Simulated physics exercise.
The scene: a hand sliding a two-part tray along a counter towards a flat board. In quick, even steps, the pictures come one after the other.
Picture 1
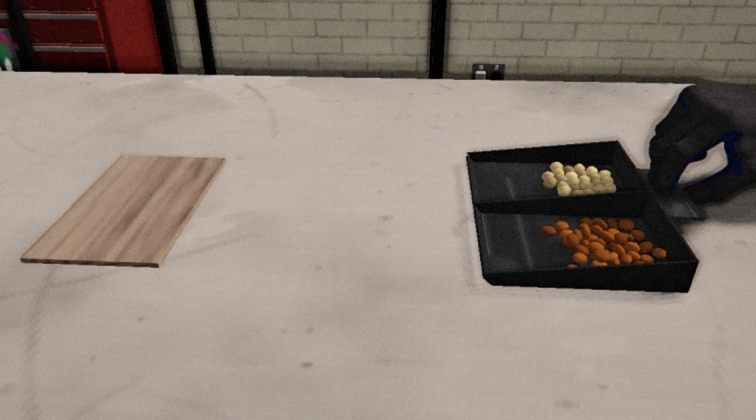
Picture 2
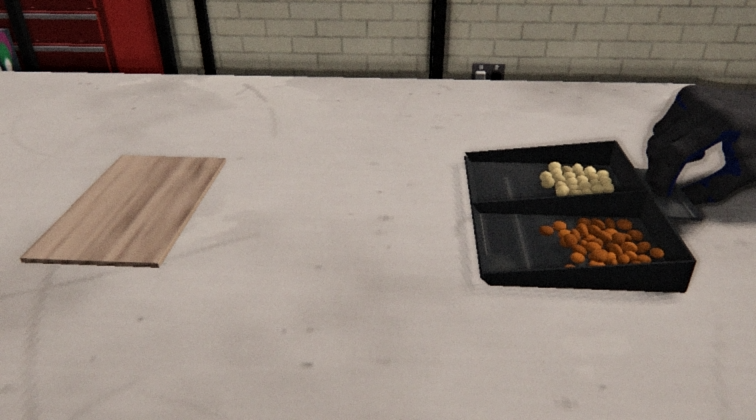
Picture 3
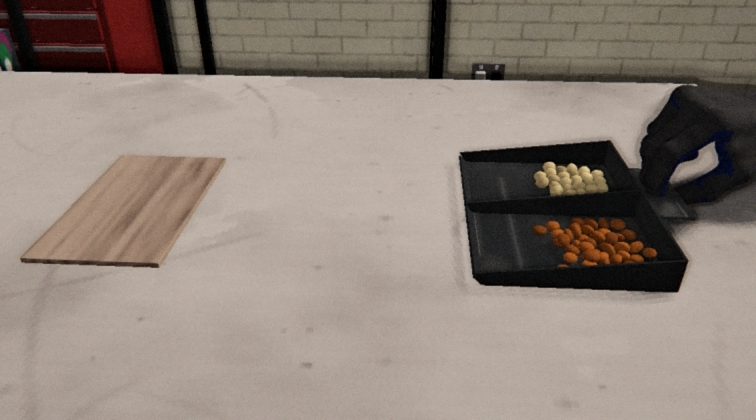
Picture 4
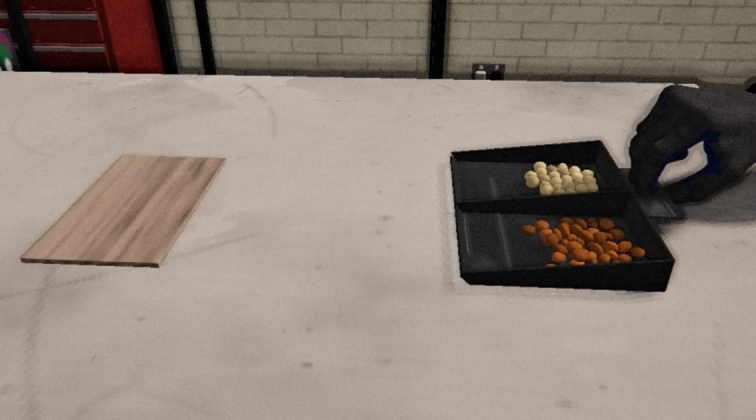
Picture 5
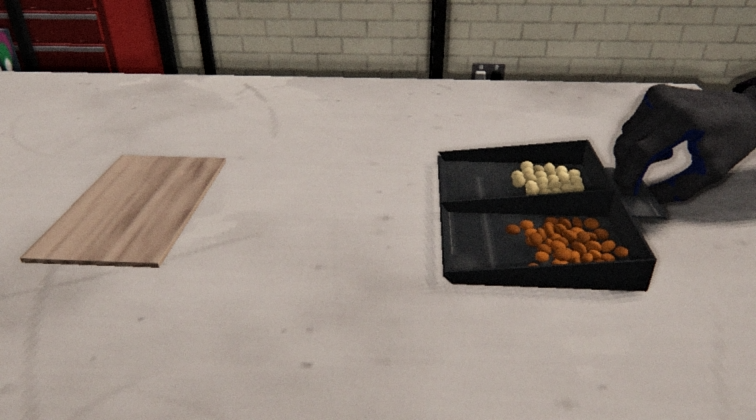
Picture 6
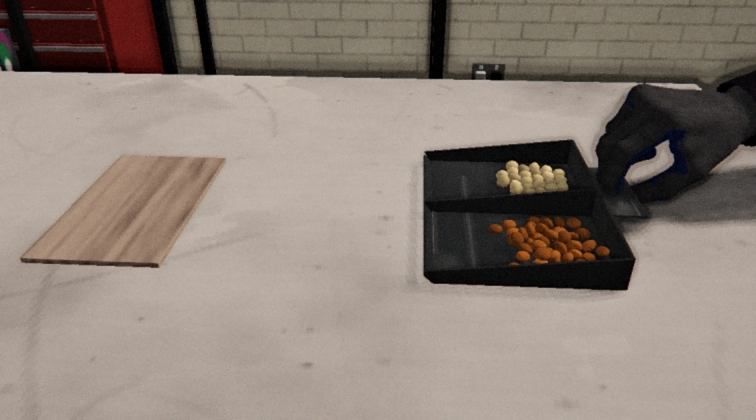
A black two-part tray holding orange-brown kibble in front and pale round nuts behind slides a short way left along a pale counter, moved by a dark-gloved hand at its right side, while a flat wooden board lies still at left.
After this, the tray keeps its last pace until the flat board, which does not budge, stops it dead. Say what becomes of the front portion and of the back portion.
Well, the front portion does not escape and the back portion does not escape.
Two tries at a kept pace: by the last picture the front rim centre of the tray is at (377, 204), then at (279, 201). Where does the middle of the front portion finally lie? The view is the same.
Around (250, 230), then around (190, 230).
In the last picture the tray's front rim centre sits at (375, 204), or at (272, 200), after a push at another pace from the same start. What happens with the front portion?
One: It remains inside. Two: It partly spills out.
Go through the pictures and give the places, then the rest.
The first frame shows front rim at (474, 206), at rest; flat board at (115, 228); front portion at (598, 245), some bits of cat kibble; back portion at (584, 181), some macadamia nuts.
The second frame shows front rim at (472, 206), hardly any of the way covered; back portion at (582, 181).
The third frame shows front rim at (465, 206), hardly any of the way covered; front portion at (589, 245).
The fourth frame shows front rim at (455, 206), a small part of the way covered; back portion at (566, 181).
The fifth frame shows front rim at (441, 205), a small part of the way covered; front portion at (561, 244).
The sixth frame shows front rim at (424, 205), about a quarter of the way covered; flat board at (115, 228); front portion at (542, 243); back portion at (537, 180).
Then, 0.36 s past the last view, tray still sliding, front rim near (314, 202); front portion all inside; back portion all inside.
Then, 0.83 s past the last view, tray stopped at the flat board; front portion all inside, moved towards the front rim; back portion all inside, moved towards the front rim.
Finally, tray stopped at the flat board; front portion all inside, moved towards the front rim; back portion all inside, moved towards the front rim.
